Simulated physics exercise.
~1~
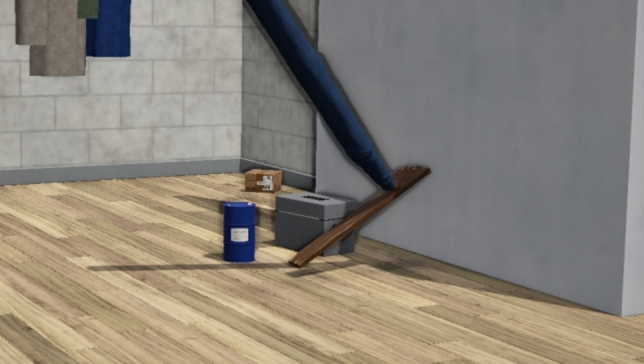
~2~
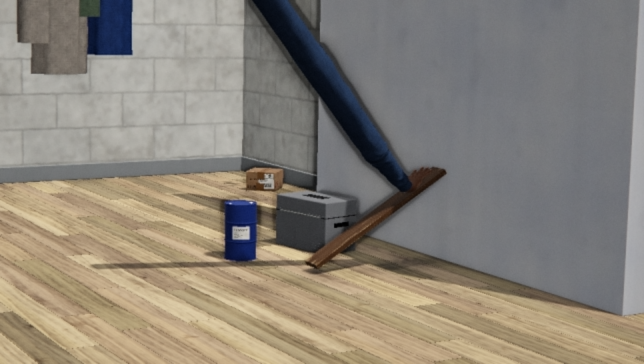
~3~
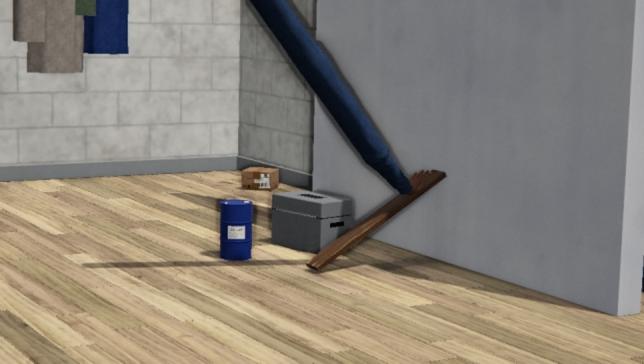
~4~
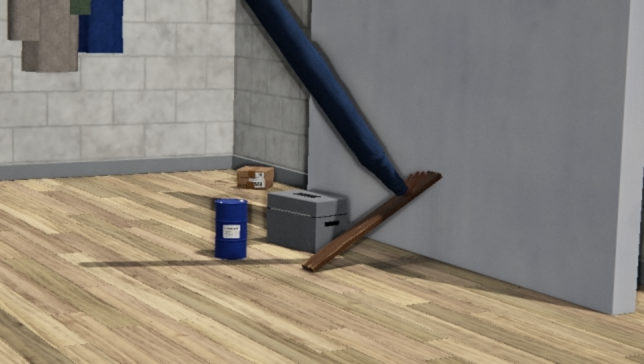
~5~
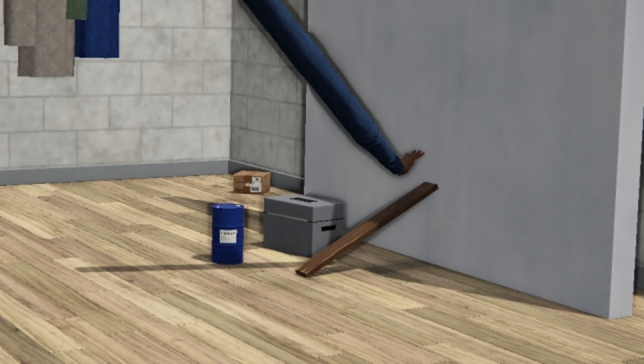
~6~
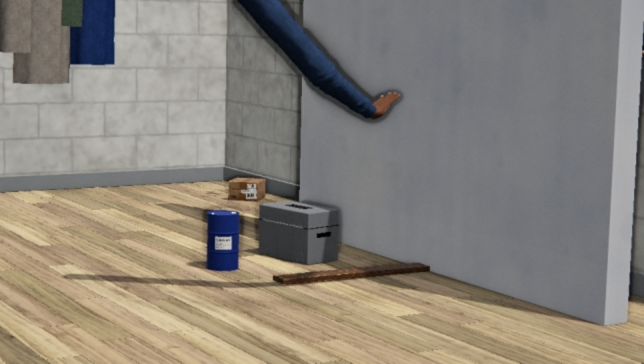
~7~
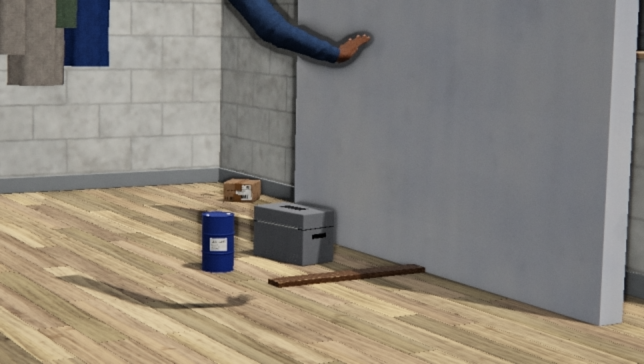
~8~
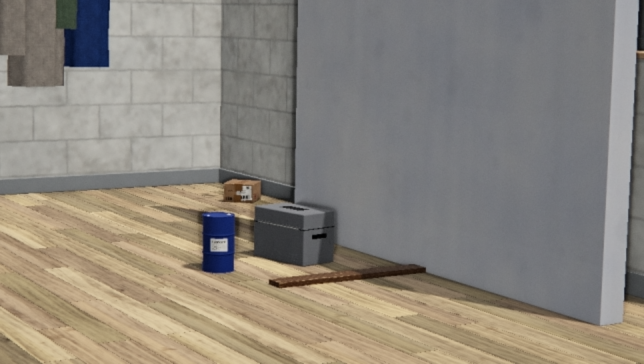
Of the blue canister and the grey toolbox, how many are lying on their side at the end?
None of them are. Both the blue canister and the grey toolbox are still upright after the plank slides down.
